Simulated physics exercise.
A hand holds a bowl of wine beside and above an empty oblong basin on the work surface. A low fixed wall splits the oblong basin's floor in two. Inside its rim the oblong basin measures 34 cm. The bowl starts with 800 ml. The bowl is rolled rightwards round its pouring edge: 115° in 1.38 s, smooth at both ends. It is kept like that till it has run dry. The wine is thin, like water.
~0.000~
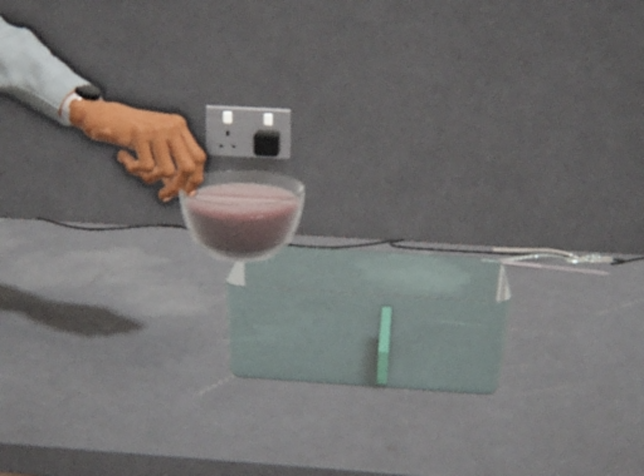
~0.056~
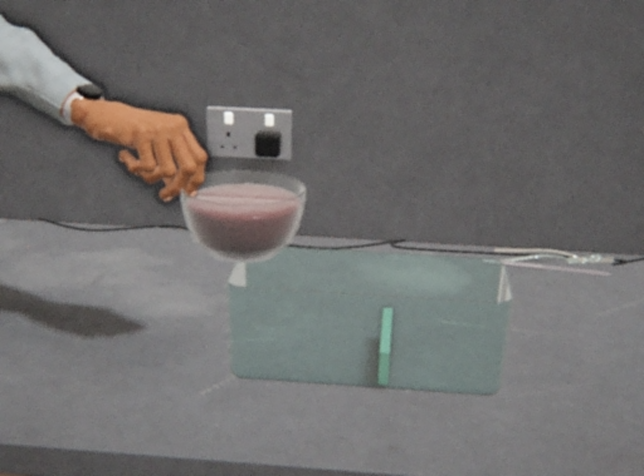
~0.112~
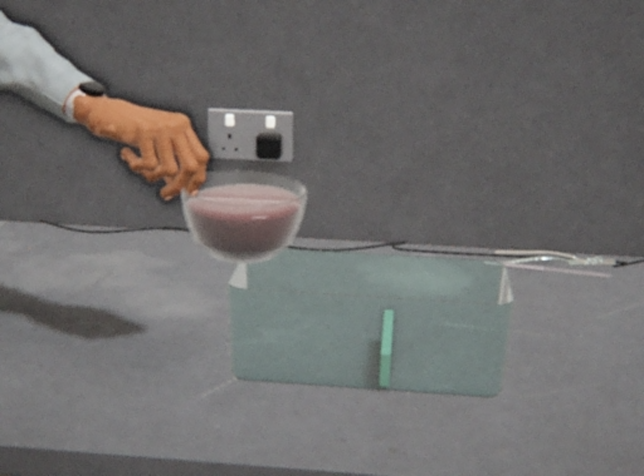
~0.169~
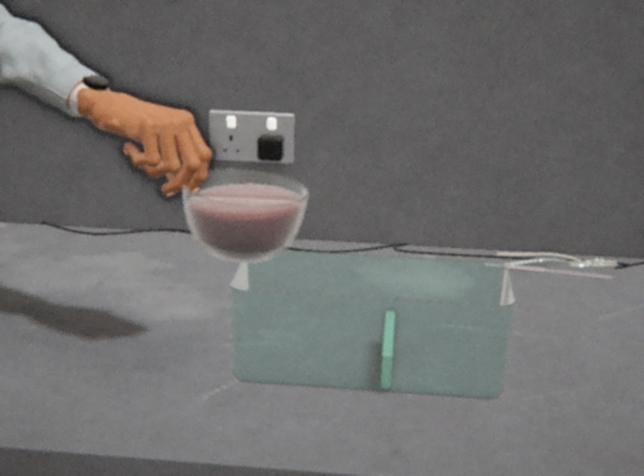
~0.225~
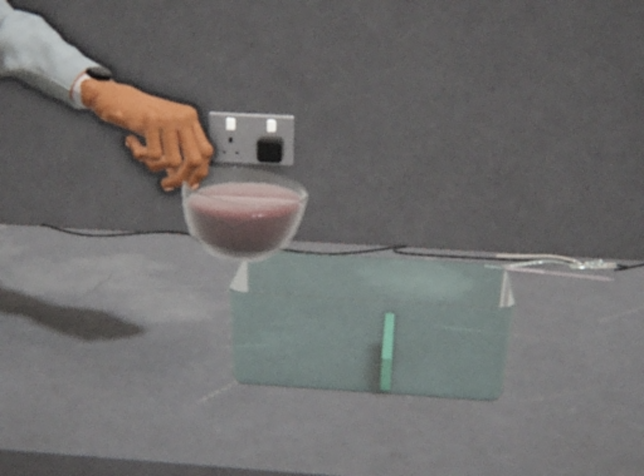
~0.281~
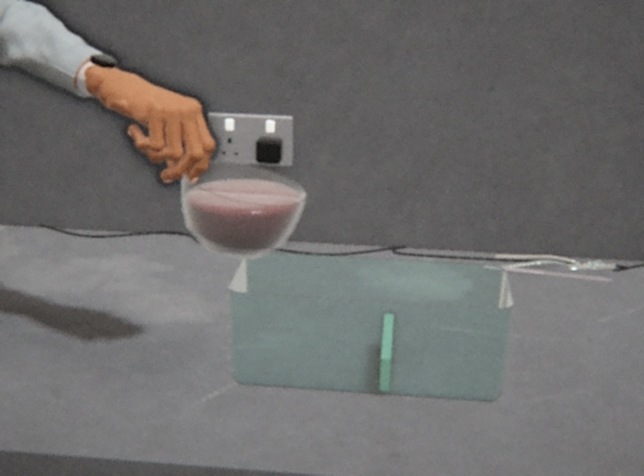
A hand holding a glass bowl of wine above an empty oblong basin, then tilting it slightly to the right.
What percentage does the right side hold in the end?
About 52 per cent.
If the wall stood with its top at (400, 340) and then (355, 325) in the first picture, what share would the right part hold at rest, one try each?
First 35, then 90 per cent.
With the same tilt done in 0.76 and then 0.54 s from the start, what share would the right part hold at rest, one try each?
First 55, then 55 per cent.
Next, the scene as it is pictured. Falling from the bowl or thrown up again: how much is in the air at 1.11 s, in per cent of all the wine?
About 10 per cent.
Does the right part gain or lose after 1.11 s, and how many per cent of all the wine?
It goes up by about 2.
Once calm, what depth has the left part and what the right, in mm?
Left about 16 mm, right about 24 mm.
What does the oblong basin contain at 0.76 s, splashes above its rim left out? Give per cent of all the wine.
Some 16 per cent.
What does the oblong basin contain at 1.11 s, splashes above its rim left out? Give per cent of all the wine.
About 86 per cent.
After 0.76 s the tilt is 67° and 53 per cent is still to pour, 15 is left of the wall and 0 right of it.
After 1.11 s the tilt is 105° and 3 per cent is still to pour, 36 is left of the wall and 50 right of it.
After 1.48 s the tilt is 115° and 0 per cent is still to pour, 47 is left of the wall and 52 right of it.
After 1.88 s the tilt is 115° and 0 per cent is still to pour, 47 is left of the wall and 52 right of it.
In the end 47 per cent lies left of the wall, 52 right of it and 1 outside.
